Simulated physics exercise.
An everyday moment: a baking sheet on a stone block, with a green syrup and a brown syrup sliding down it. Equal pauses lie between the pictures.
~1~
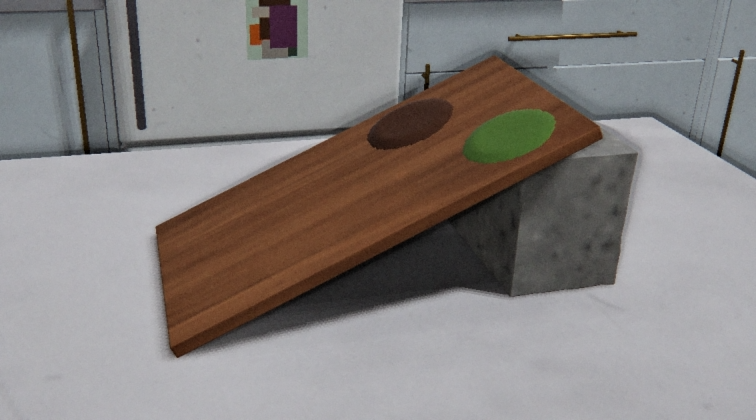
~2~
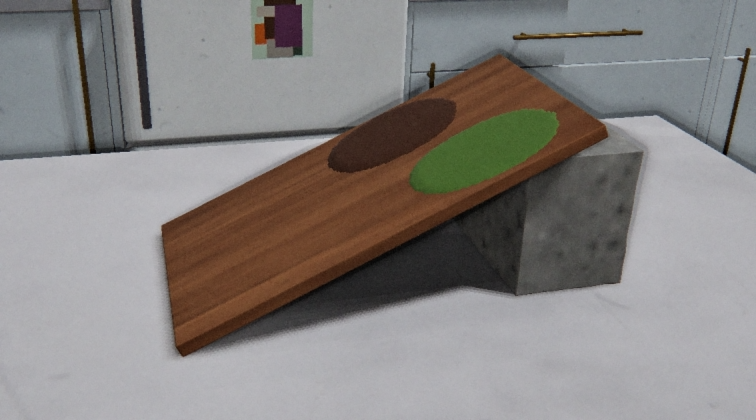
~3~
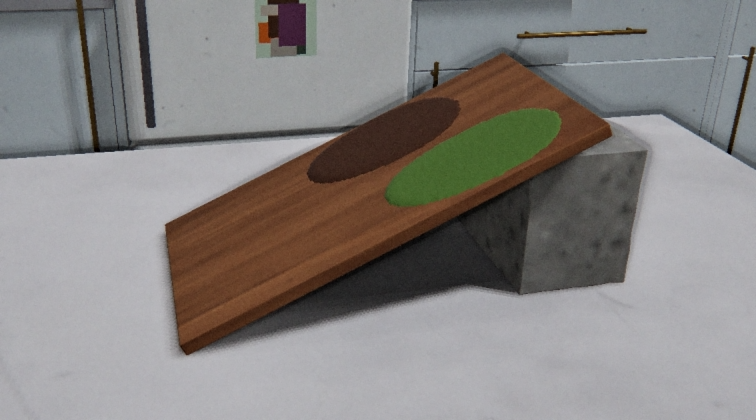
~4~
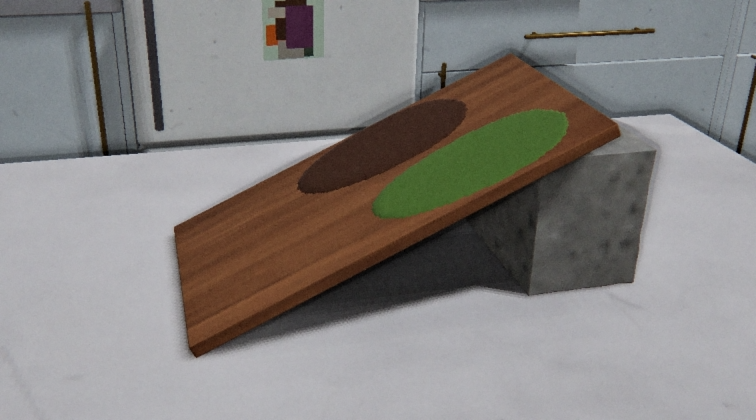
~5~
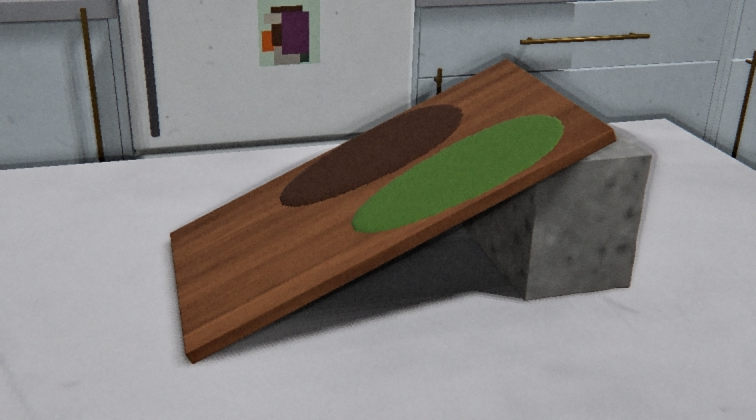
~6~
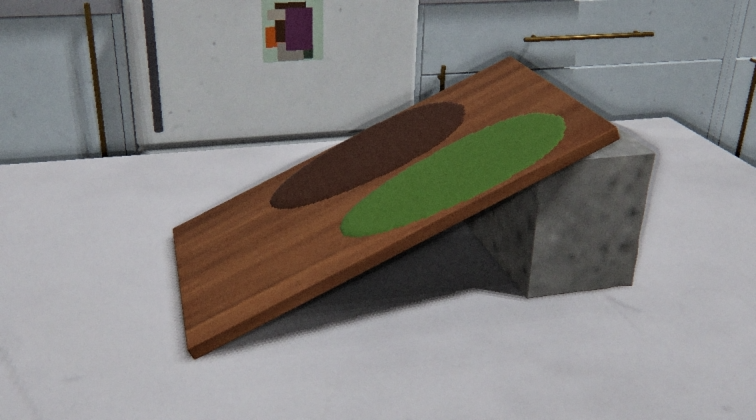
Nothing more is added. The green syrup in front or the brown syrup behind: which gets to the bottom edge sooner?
First at the edge is the back one.
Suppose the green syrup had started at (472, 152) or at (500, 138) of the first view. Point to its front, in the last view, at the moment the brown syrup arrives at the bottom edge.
One: (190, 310). Two: (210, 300).
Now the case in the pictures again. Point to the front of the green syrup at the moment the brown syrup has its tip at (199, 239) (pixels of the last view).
Close to (254, 274).
Soon after, the green syrup is three quarters of the way down; the brown syrup is close to the edge.
In the end, the green syrup is close to the edge; the brown syrup is at the low edge.
